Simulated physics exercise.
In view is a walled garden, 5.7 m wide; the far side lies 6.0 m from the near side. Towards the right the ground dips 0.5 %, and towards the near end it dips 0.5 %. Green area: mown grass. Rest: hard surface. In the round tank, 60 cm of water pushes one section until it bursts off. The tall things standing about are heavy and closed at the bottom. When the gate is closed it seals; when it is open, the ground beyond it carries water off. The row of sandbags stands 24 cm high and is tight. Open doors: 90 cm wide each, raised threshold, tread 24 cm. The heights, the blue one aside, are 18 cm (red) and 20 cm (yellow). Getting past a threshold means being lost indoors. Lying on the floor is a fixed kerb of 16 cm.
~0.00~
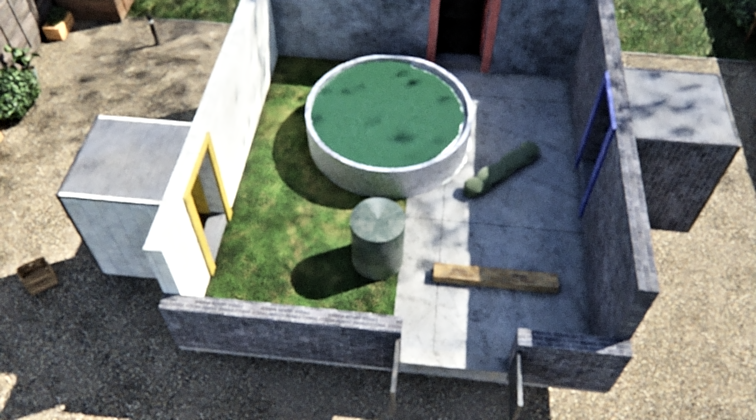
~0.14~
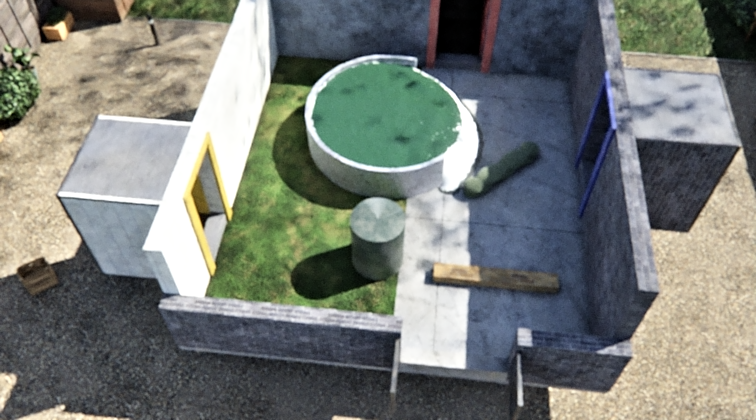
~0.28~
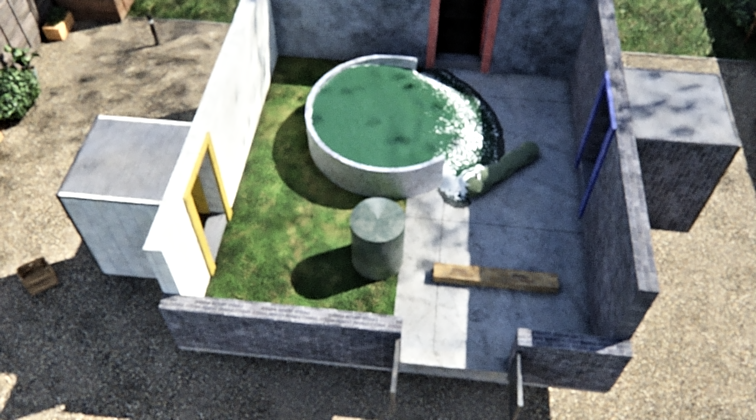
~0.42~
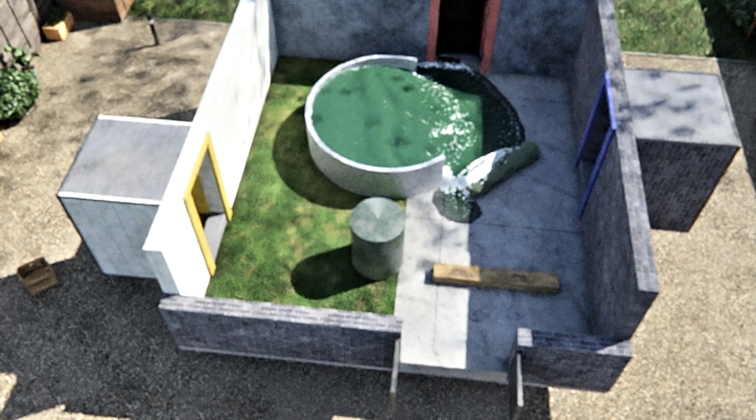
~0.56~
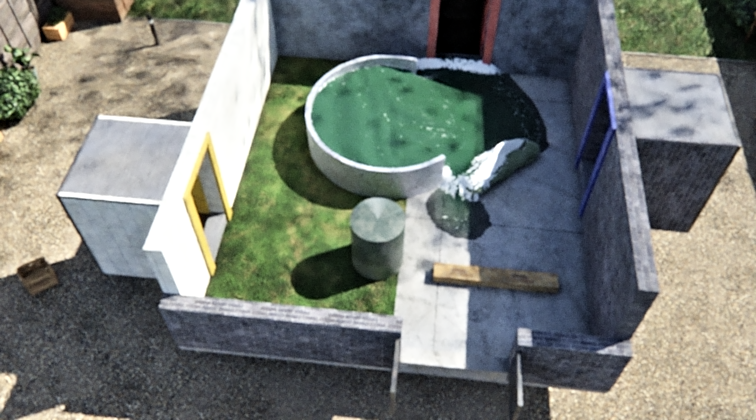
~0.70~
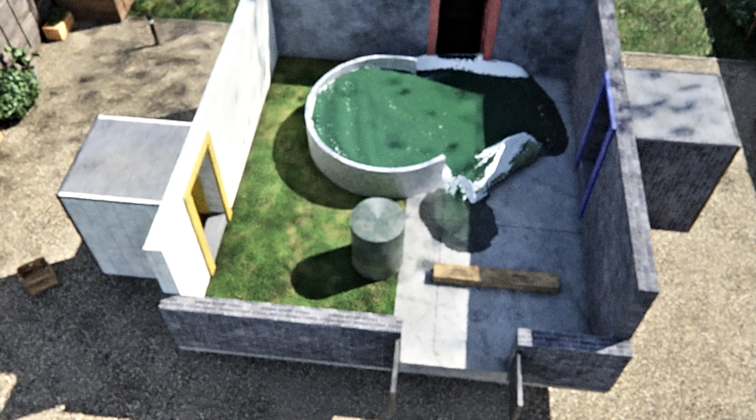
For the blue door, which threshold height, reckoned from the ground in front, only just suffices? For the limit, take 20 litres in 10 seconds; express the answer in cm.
A threshold of roughly 13.5 cm.
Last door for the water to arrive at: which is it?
Yellow.
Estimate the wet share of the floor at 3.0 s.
About 50 per cent.
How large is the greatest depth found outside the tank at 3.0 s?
38 cm.
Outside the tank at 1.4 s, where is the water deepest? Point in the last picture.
Look close to (565, 86).
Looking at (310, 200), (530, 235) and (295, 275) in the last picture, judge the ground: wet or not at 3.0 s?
Point by point, the first is spared, the second awash and the third spared.
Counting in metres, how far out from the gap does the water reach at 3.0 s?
Roughly 4.6 m from the gap.
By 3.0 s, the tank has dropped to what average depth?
Average depth: Approx. 16 cm.
After 1.4 s water covers 40 % of the floor, deepest (63 cm) near (565, 86); 11 cm at the blue door, 0 litres in over its 27 cm threshold.
After 3.0 s water covers 50 % of the floor, deepest (38 cm) near (566, 99); 23 cm at the blue door, 0 litres in over its 27 cm threshold.
After 10.0 s water covers 95 % of the floor, deepest (20 cm) near (519, 151); 13 cm at the blue door, 0 litres in over its 27 cm threshold.
At the blue door as built, the water arrived by 1.3 s and peaked near 23 cm at 3.0 s.
Run again over the same 10 s with other heights there, 30 litres in over 11.5 cm, 10 litres over 16 cm. The limit of 20 litres is kept from about 13.5 cm up.
